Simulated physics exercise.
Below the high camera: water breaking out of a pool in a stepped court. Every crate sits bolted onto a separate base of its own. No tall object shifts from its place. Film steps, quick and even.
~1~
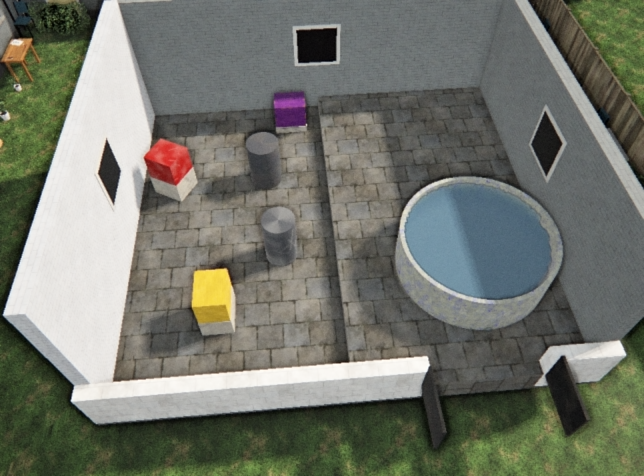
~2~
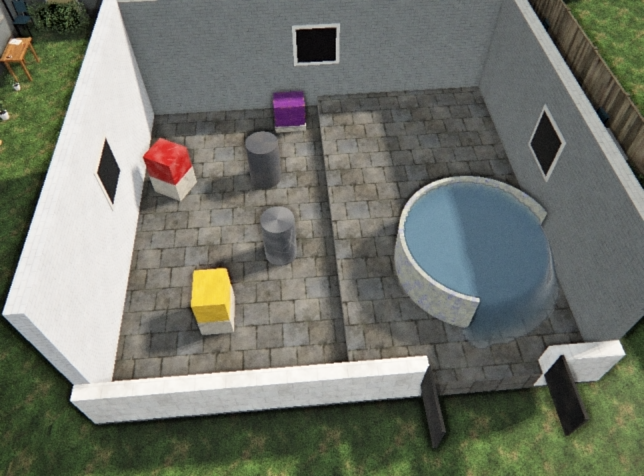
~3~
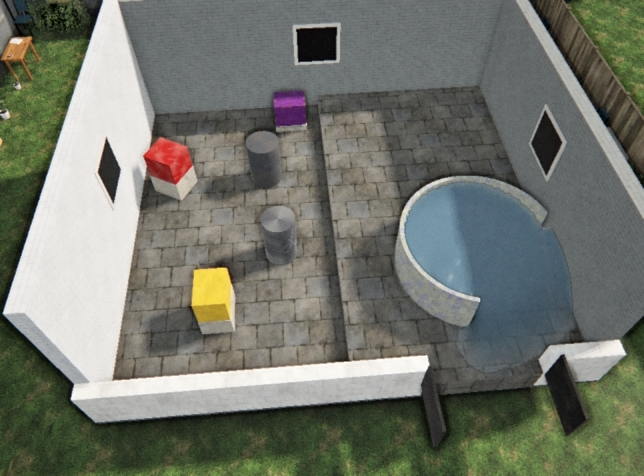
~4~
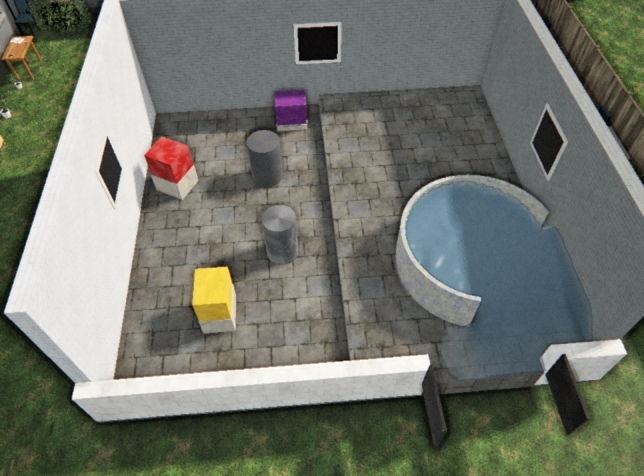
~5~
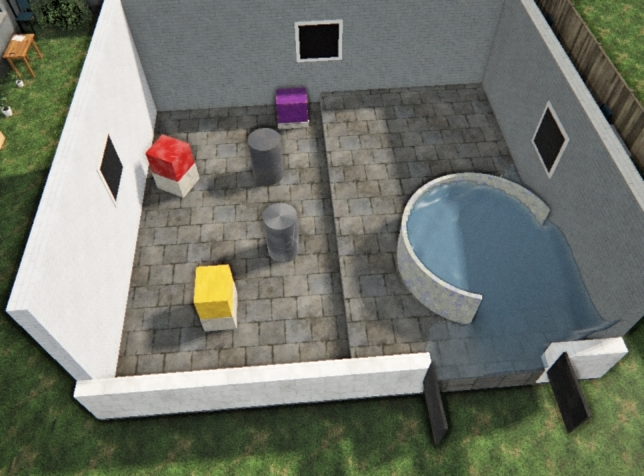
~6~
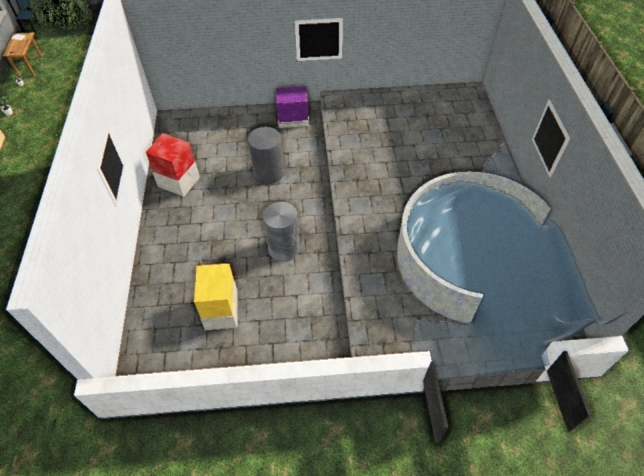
In a walled stone courtyard with coloured boxes and grey cylinders, the near right side of a round pool's wall vanished, and water poured out, spreading across the paving toward the right wall and front opening.
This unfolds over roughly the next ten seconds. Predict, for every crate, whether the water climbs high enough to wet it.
The yellow crate is going to stay clear of the water; the purple crate is going to stay clear of the water; the red crate is going to stay clear of the water.
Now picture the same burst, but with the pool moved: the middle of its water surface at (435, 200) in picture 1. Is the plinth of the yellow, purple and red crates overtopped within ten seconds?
The yellow crate stays clear, the purple crate stays clear and the red crate stays clear.
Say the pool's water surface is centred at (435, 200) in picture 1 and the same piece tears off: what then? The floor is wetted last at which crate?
Answer: The red crate.
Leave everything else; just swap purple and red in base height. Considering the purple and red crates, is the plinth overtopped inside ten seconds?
After the swap the purple crate avoids the flood while the red crate avoids the flood.
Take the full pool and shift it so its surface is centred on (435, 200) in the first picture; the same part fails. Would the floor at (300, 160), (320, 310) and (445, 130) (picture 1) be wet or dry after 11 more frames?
First unwetted; next unwetted; last drenched.
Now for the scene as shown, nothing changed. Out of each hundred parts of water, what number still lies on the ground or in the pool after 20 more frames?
Roughly 64 parts in a hundred.
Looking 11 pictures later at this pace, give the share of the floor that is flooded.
Roughly 20 %.
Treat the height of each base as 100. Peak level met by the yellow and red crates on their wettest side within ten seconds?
10 and 0 per cent, roughly.
A moment on, water covers 10 % of the floor; the yellow crate not reached, the purple crate not reached, the red crate not reached.
Next, water covers 20 % of the floor; the yellow crate not reached, the purple crate not reached, the red crate not reached.
Then, water covers 30 % of the floor; the yellow crate water round its plinth, the purple crate not reached, the red crate not reached.
Later, water covers 35 % of the floor; the yellow crate water round its plinth, the purple crate water round its plinth, the red crate not reached.
In the end, water covers 50 % of the floor; the yellow crate stayed above the water, the purple crate stayed above the water, the red crate stayed above the water.
